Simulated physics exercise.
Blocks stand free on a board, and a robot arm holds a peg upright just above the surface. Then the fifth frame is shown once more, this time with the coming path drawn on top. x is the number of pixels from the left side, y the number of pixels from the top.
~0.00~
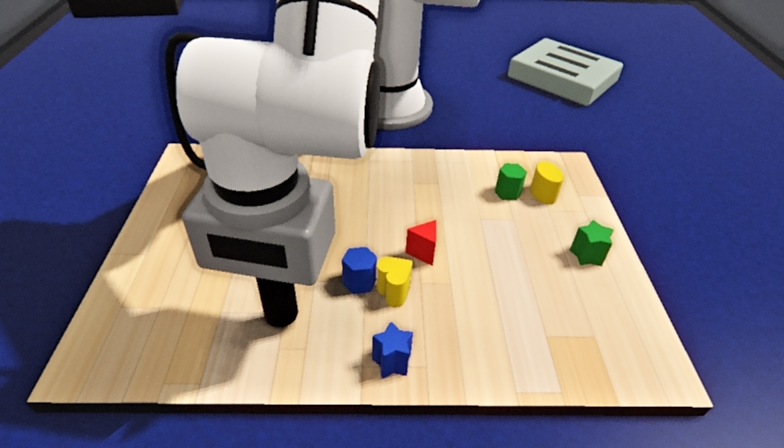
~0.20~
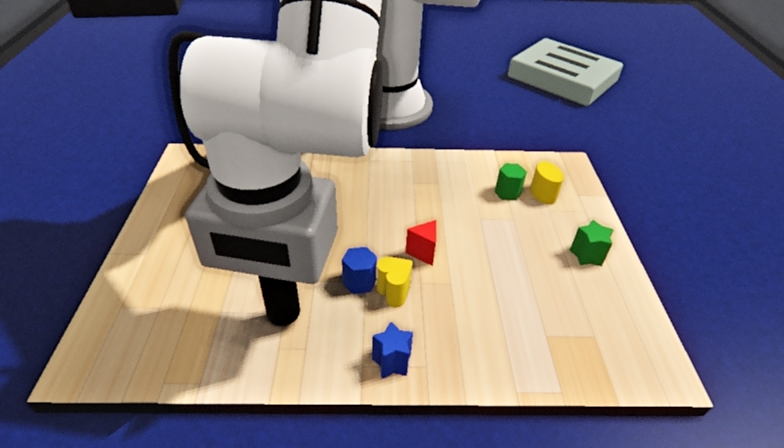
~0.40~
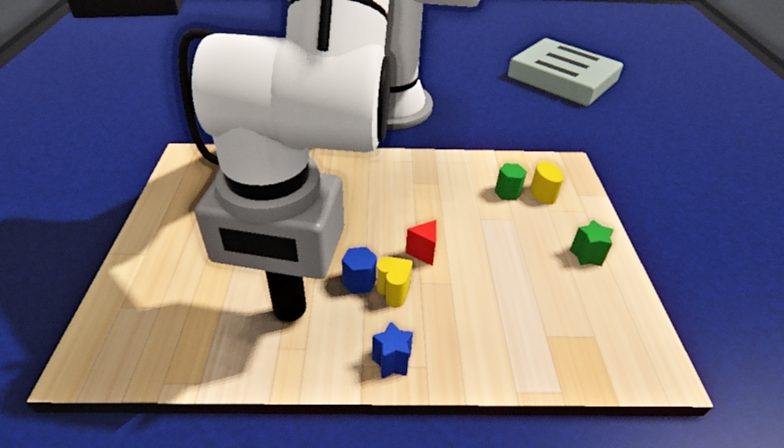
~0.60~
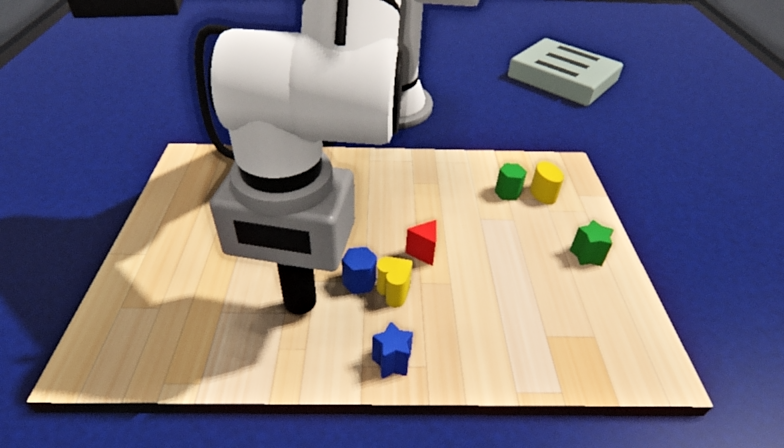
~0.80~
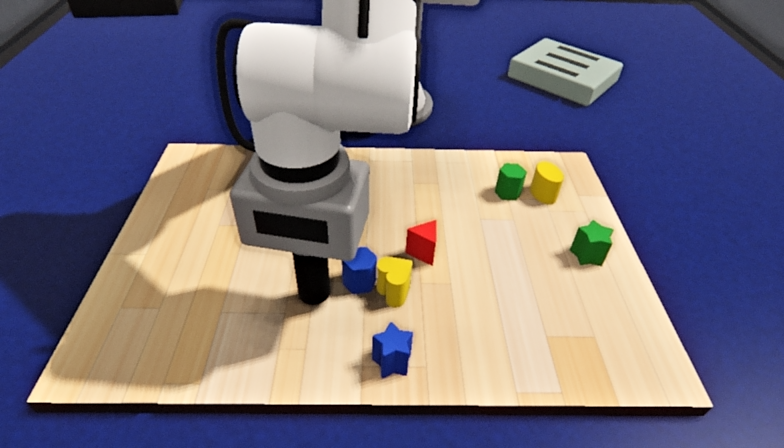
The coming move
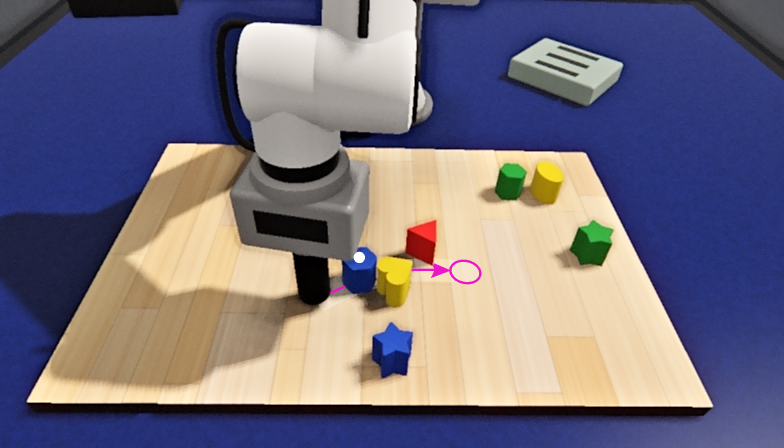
A white and grey robot arm holds a black peg upright over the left part of a pale wooden board on a blue surface, seen from above at a fixed angle. Near the middle sit a blue block, a yellow block, a red triangle and a blue star, with green and yellow blocks farther right. The arm slides the peg rightward and slightly away, nearing the blue block, while every block stays still.
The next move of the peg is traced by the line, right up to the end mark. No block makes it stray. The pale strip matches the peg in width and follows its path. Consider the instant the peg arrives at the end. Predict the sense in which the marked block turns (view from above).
It turns counter-clockwise.
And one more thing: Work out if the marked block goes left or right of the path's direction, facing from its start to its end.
It is pushed towards the left-hand side.
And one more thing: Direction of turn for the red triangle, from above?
It makes a counterclockwise turn.
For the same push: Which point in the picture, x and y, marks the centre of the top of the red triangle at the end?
It ends at (456, 209).
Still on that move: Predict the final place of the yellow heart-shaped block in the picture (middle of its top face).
Its top face will be centred at roughly (419, 268).
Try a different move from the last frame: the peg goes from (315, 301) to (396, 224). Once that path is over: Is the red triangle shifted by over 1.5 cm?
No, that is not what happens.
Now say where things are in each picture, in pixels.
In the first frame, lower end of the peg (282, 315), tops of blocks, blue six-sided block (359, 257), yellow heart-shaped block (395, 269), red triangle (426, 230).
In the second frame, peg (284, 314), blocks as before.
In the third frame, peg (290, 310), blocks as before.
In the fourth frame, peg (301, 303), blocks as before.
In the fifth frame, peg (315, 294), blue six-sided block (359, 257), yellow heart-shaped block (395, 269), red triangle (426, 230).
The drawn path runs from (315, 301) by way of (363, 279) and (414, 270) to (465, 272); the dot is on the blue six-sided block.
The first path, step by step. One third of the way, peg (364, 272); blue six-sided block (392, 245), turned 15° clockwise; yellow heart-shaped block (408, 268), turned 60° clockwise.
Two thirds of the way, peg (415, 263); blue six-sided block (435, 230), turned 15° anticlockwise; yellow heart-shaped block (418, 268), turned 105° clockwise; red triangle (450, 217).
At the end, peg (467, 265); blue six-sided block (450, 225), turned 40° anticlockwise; yellow heart-shaped block (419, 268), turned 110° clockwise; red triangle (456, 209), turned 20° anticlockwise.
